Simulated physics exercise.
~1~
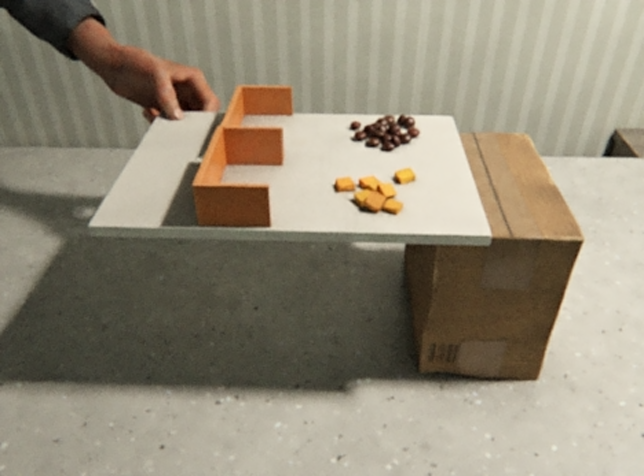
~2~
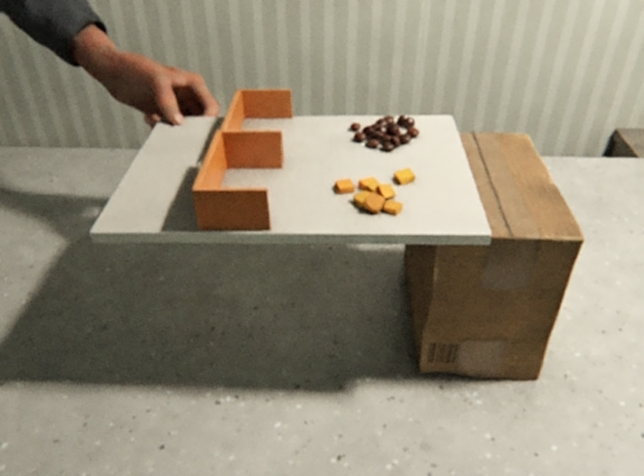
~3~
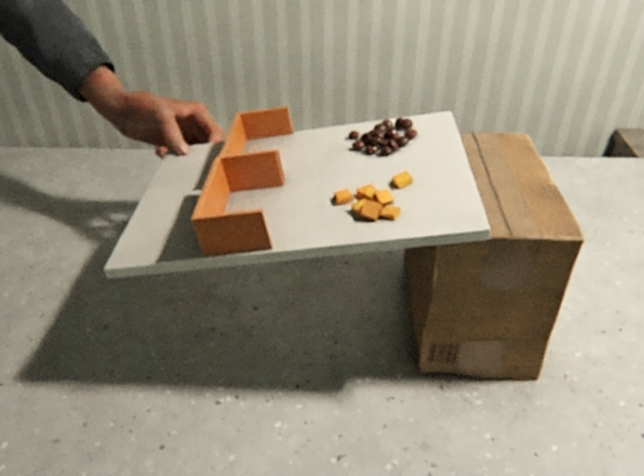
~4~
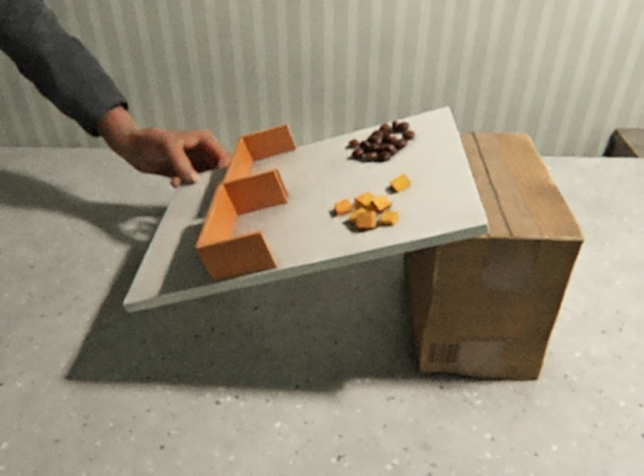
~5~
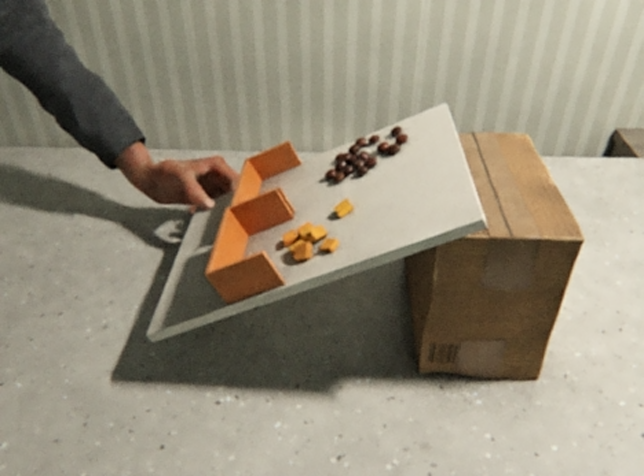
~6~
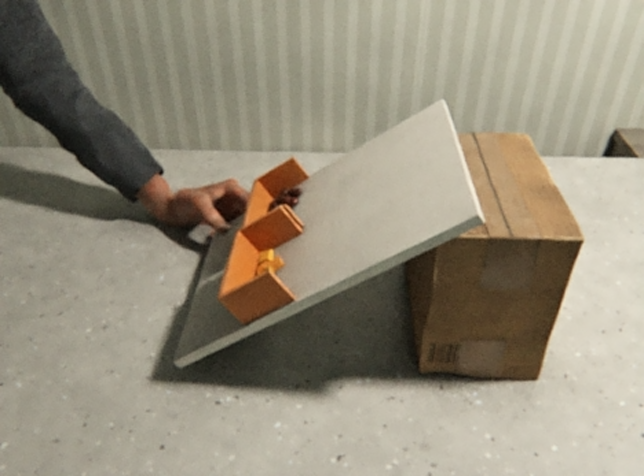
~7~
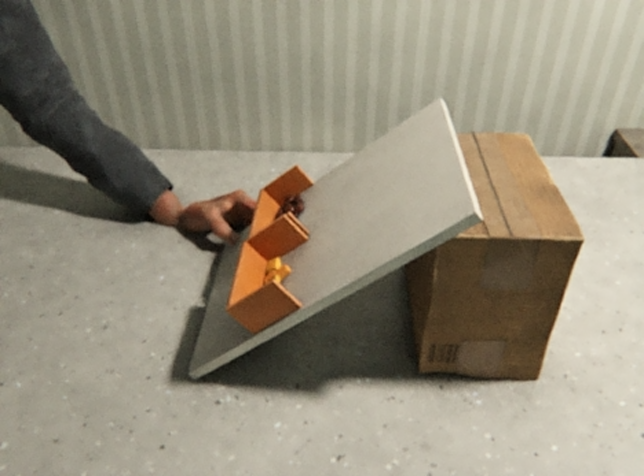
The video shows a hand lowering the left end of a white board whose right side rests on a cardboard box, until yellow-orange pieces and dark round pieces slide down the slope. Both groups end up gathered behind the orange barriers, with the board still tilted.
